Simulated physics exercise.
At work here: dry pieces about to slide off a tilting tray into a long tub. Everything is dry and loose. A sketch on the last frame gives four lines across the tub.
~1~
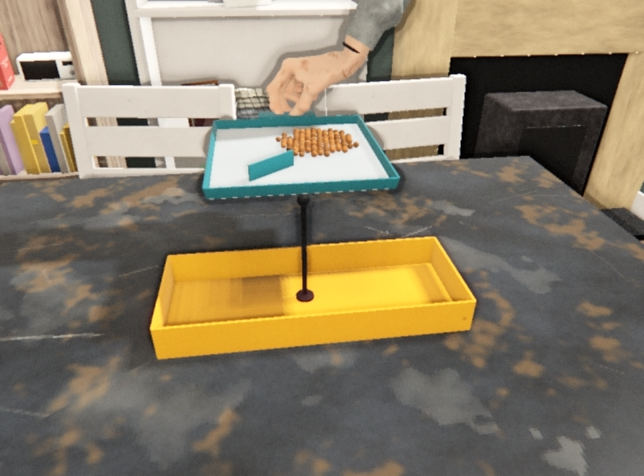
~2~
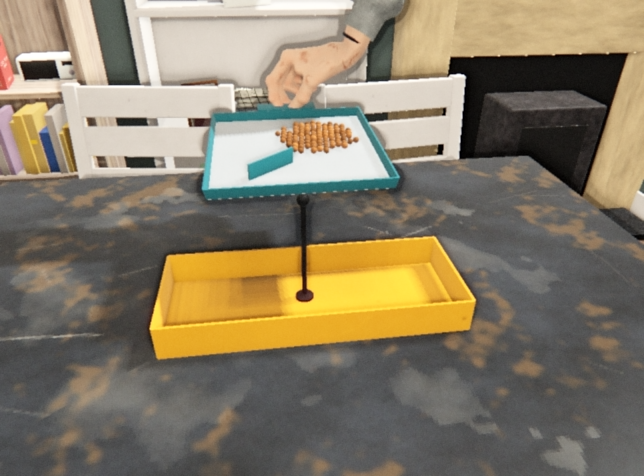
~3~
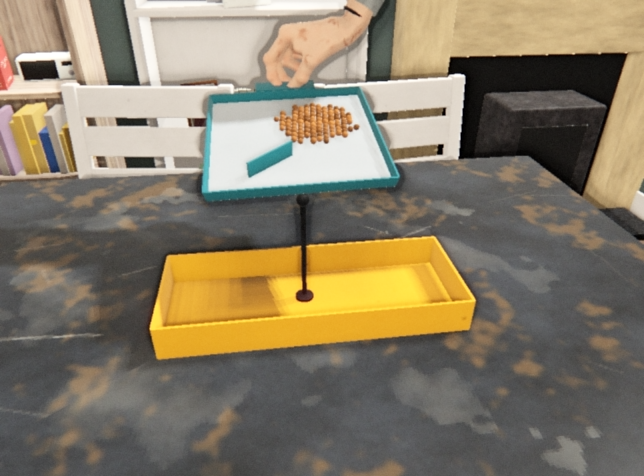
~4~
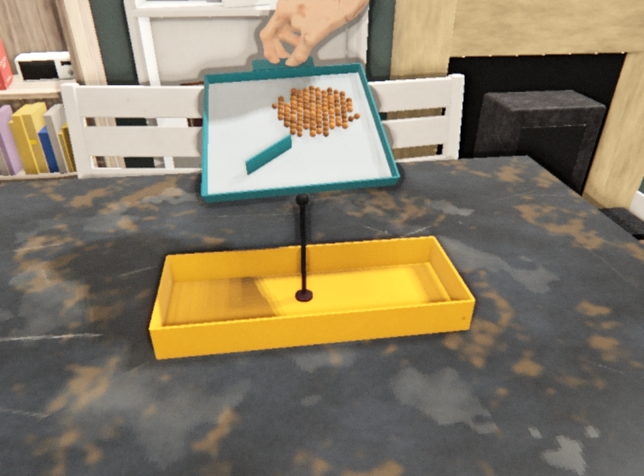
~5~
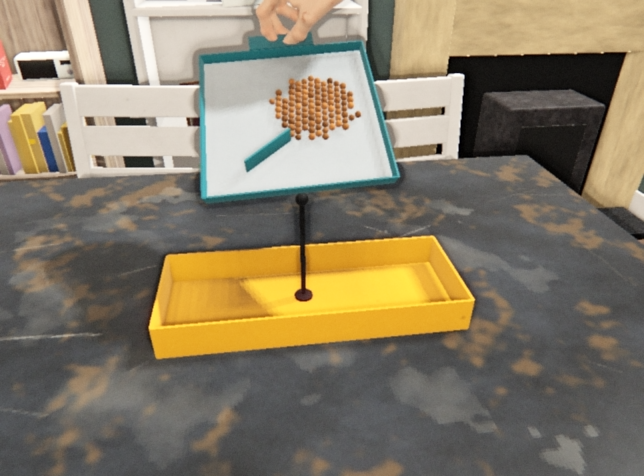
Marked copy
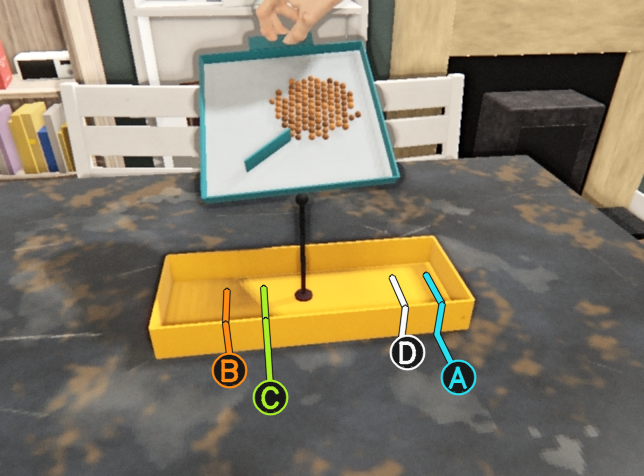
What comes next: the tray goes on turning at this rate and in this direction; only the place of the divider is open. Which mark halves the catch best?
Go for C.
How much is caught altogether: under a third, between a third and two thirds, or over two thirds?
Over two thirds.
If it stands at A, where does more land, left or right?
The left side.
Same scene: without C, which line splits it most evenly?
The answer is B.
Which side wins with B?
Right.
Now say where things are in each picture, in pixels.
The first picture shows corners of the pouring end at (206, 187) and (396, 177), level; middle of the load at (314, 141), cereal balls.
The second picture shows corners of the pouring end at (205, 188) and (396, 176), barely tipped; fin from (248, 165) to (292, 147).
The third picture shows corners of the pouring end at (205, 191) and (396, 176), a little tipped; front corners of the tub at (151, 329) and (475, 301).
The fourth picture shows corners of the pouring end at (205, 193) and (396, 175), clearly tipped; far corners at (207, 76) and (359, 64).
The fifth picture shows corners of the pouring end at (204, 196) and (396, 175), clearly tipped; the left corner sinks a little lower.
On the marked copy, line A crosses the front rim at (441, 303); line B crosses the front rim at (225, 322); line C crosses the front rim at (265, 318); line D crosses the front rim at (405, 306).
With A, of what is caught, all on the left of the divider, none on the right.
With B, of what is caught, a small part on the left of the divider, most on the right.
With C, of what is caught, about a third on the left of the divider, about two thirds on the right.
With D, of what is caught, nearly all on the left of the divider, a stray few on the right.
